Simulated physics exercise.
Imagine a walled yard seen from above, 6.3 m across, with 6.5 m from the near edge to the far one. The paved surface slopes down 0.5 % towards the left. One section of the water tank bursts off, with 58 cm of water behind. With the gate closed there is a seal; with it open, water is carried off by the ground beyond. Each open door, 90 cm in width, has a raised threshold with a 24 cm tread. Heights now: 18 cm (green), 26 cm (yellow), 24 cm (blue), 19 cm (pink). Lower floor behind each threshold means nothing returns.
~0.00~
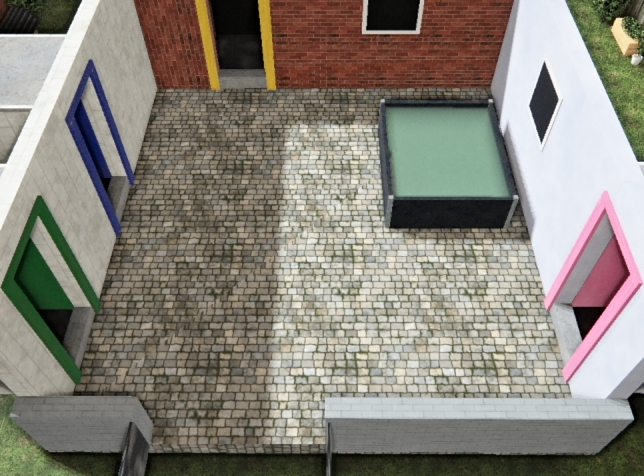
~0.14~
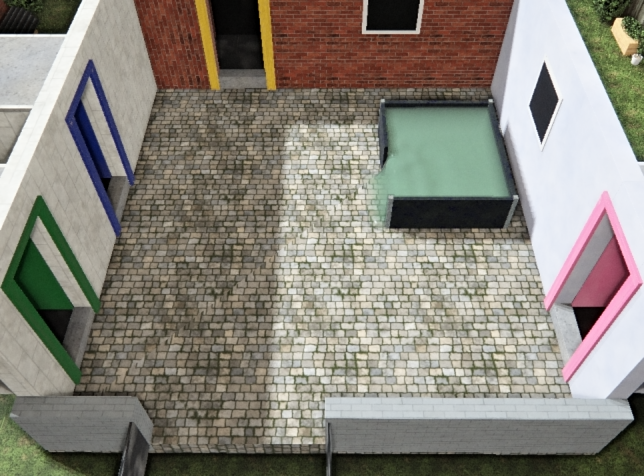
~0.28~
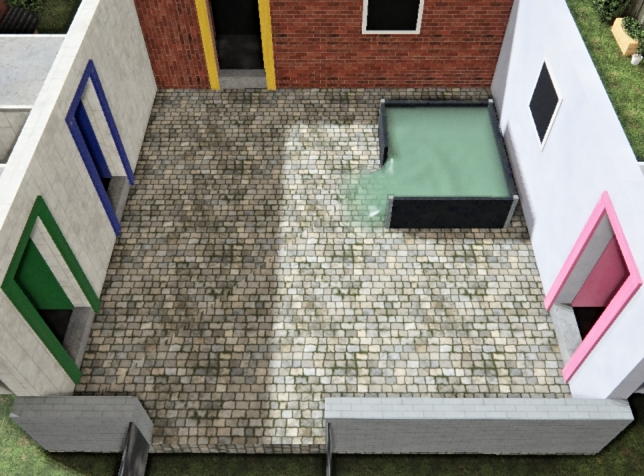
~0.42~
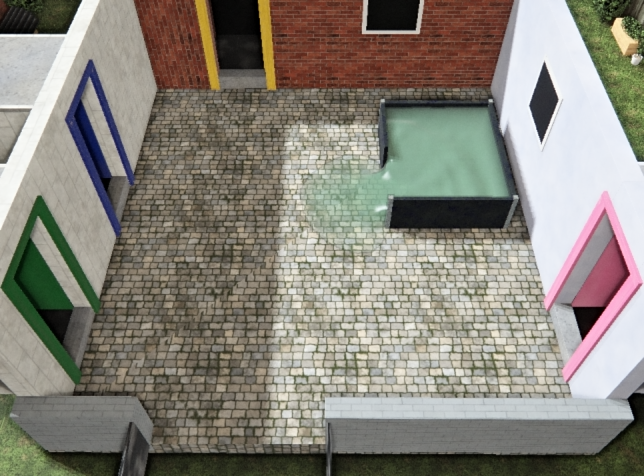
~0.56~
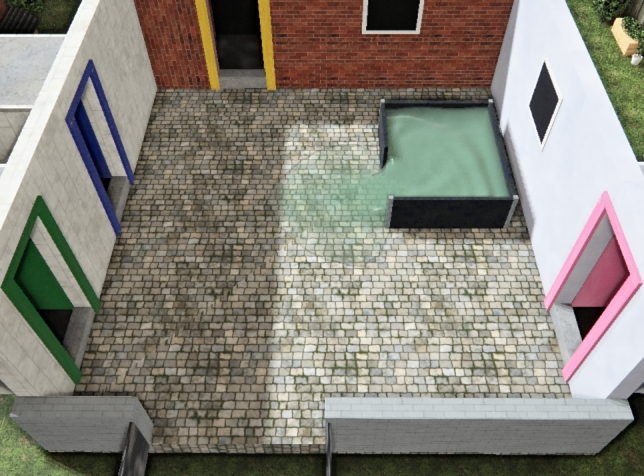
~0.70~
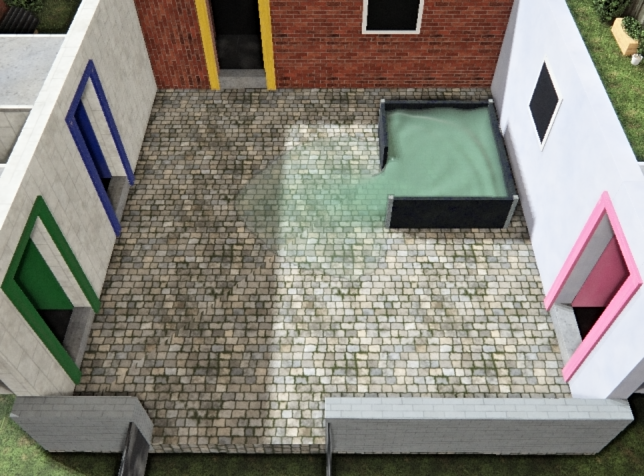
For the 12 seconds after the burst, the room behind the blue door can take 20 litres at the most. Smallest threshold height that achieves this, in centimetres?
15 cm.
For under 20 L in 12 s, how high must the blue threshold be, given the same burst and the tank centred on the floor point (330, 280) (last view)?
Near 6.5 cm.
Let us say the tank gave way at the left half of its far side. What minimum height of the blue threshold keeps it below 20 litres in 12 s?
Some 4.5 cm.
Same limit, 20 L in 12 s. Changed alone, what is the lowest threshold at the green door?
At green, about 10.5 cm.
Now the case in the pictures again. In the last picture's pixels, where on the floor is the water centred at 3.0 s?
Look at about (309, 201) in the last view.
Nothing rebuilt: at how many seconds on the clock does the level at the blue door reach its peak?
Peak time: Around 2.6 s.
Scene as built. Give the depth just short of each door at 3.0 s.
In cm - green: 14, yellow: 2, blue: 18, pink: 0.
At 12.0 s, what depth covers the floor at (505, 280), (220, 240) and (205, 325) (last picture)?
About 2, 5 and 5 cm.
After 1.4 s water covers 30 % of the floor, deepest (30 cm) near (375, 211); 10 cm at the blue door, 0 litres in over its 24 cm threshold.
After 3.0 s water covers 55 % of the floor, deepest (34 cm) near (66, 423); 18 cm at the blue door, 0 litres in over its 24 cm threshold.
After 12.0 s water covers 95 % of the floor, deepest (8 cm) near (398, 107); 7 cm at the blue door, 0 litres in over its 24 cm threshold.
At the blue door as built, the water arrived by 1.3 s and peaked near 21 cm at 2.6 s.
With a threshold of 12.5 cm, 40 litres would have come in within the 12 s; with 17 cm, 8 litres. So under 20 litres takes about 15 cm.
